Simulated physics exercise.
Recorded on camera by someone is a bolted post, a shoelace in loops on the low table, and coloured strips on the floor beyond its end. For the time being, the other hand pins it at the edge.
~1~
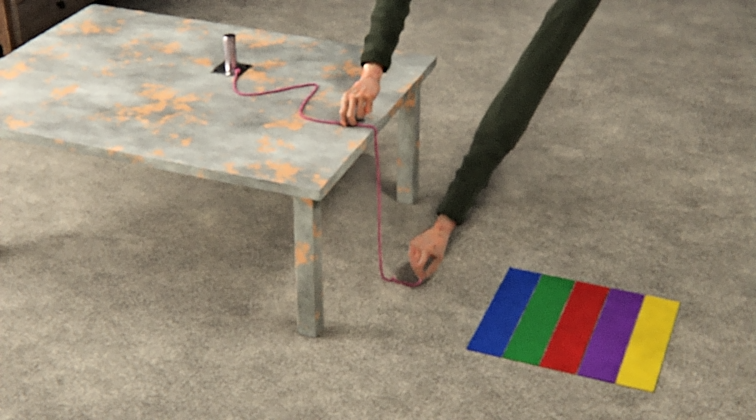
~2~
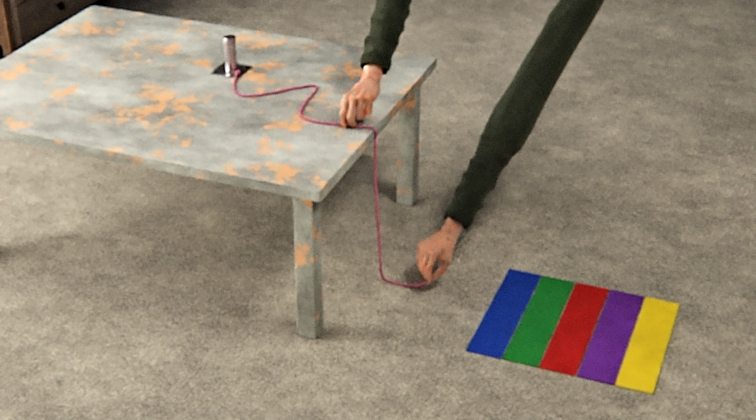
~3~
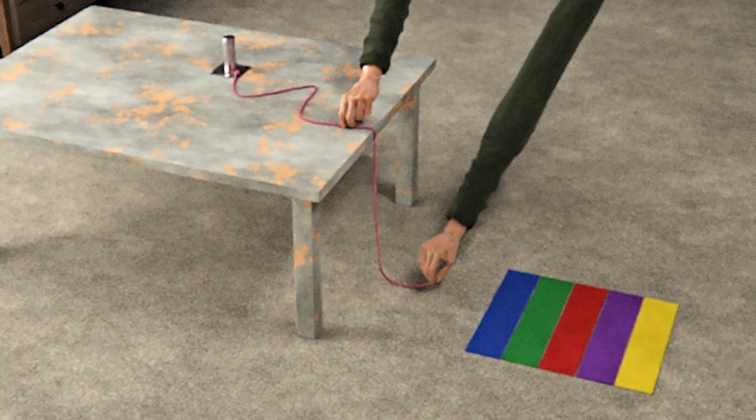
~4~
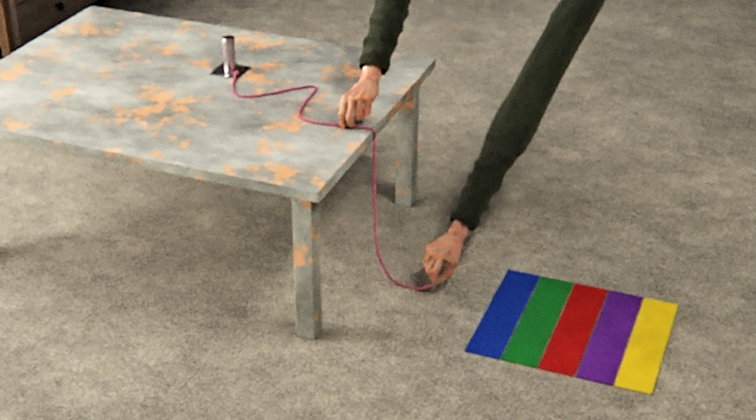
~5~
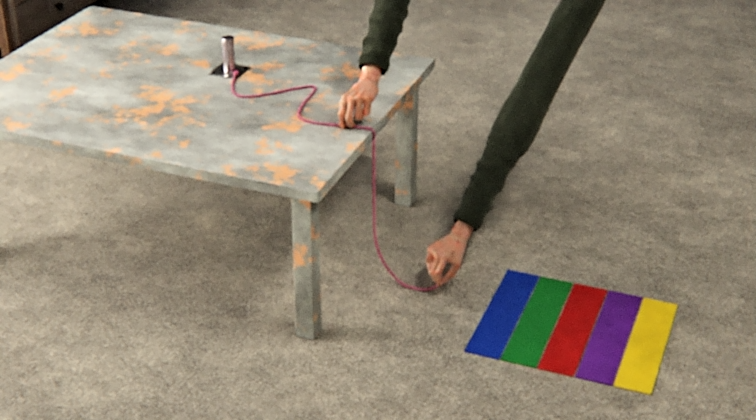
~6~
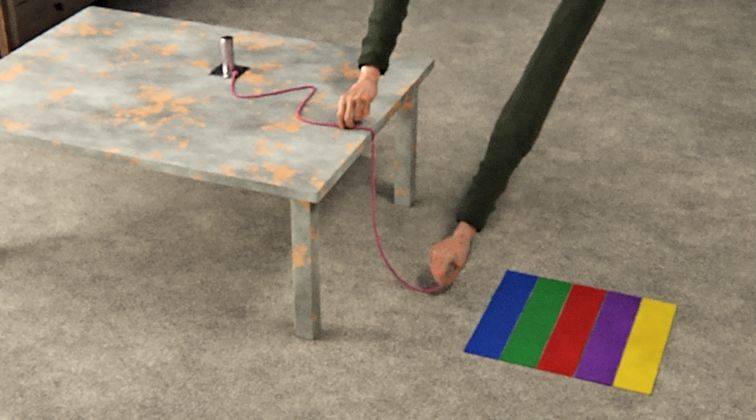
In a room with a grey-beige carpeted floor, seen from above at an angle by a still camera, a low, worn table in pale grey and orange stands at left. A dark pinkish-red lace winds from a small upright cylinder over the table's edge, where one dark-sleeved hand pins it, with blue, green, red, purple and yellow strips at lower right. The other hand, near the floor, draws the lace's end slightly rightward, and its hanging part curves a little.
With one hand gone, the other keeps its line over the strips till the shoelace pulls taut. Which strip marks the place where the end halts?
The yellow strip does.
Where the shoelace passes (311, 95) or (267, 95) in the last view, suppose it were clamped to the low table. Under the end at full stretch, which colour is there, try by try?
Try 1: Red; try 2: Purple.
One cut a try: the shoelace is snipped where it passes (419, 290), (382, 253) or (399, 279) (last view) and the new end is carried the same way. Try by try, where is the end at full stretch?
In order, it comes to rest around (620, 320), (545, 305) and (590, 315).
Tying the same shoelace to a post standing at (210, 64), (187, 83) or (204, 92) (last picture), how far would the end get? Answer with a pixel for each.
Places per try: (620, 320); (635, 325); (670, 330).
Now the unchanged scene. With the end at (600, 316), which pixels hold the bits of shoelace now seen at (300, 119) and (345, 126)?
Positions: (389, 150) for the first, (408, 193) for the second.
A little later, end near (600, 316); over purple.
Next, end near (638, 324); over yellow.
When it is tight, end near (659, 329); over yellow. The end stops over the yellow strip.
